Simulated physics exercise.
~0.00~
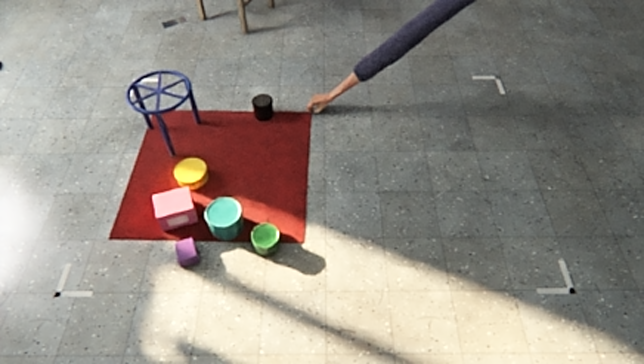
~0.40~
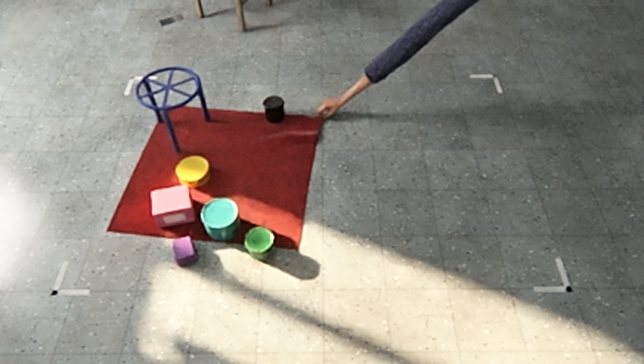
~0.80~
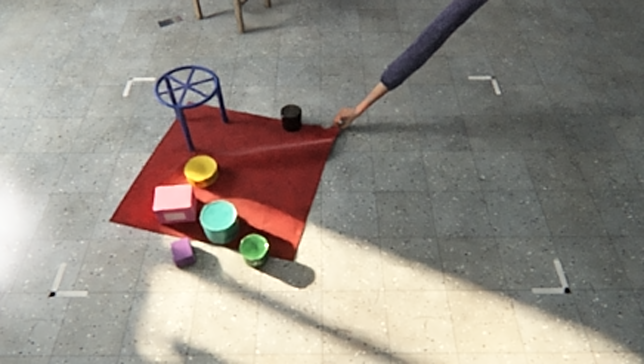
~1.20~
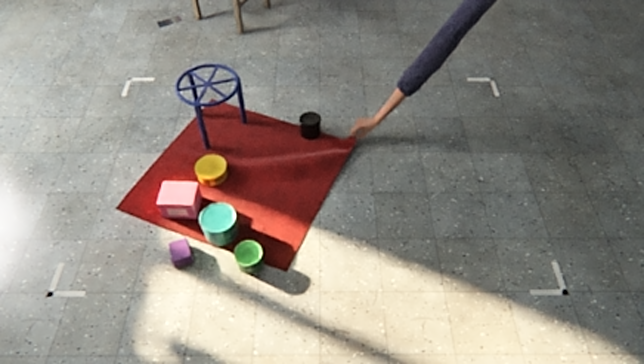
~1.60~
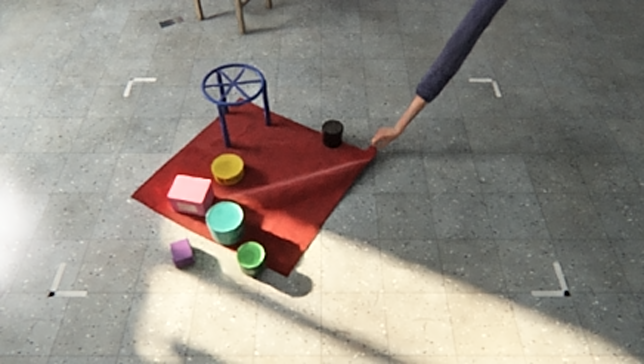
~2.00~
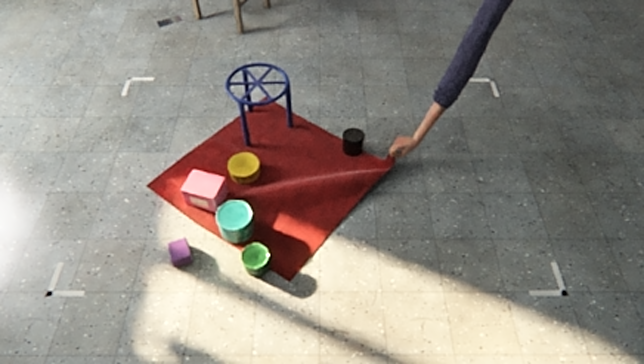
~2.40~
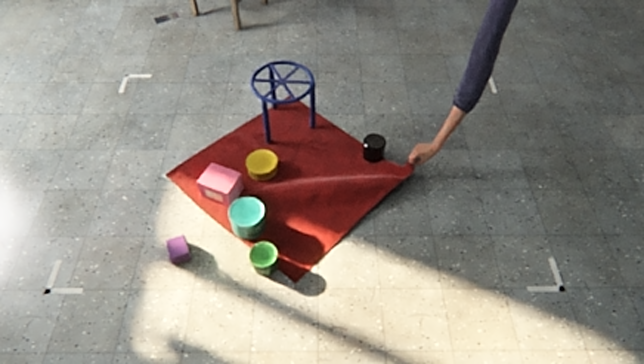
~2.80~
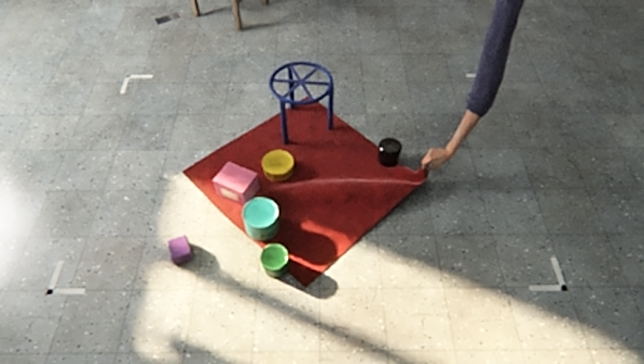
A red dust sheet lies on a grey tiled floor, seen from above, as a hand reaching in from the upper right grips its right corner. A blue stool stands at the back of the sheet near a black pot, with yellow and teal bins, a pink box and a green bucket further forward and a purple crate at the front edge. The hand drags the sheet steadily right, turning it as it goes. The stool, pot, bins, box and bucket ride along upright, while the crate stays behind. Finally, the sheet rests near the middle, the crate alone on bare floor to its left.
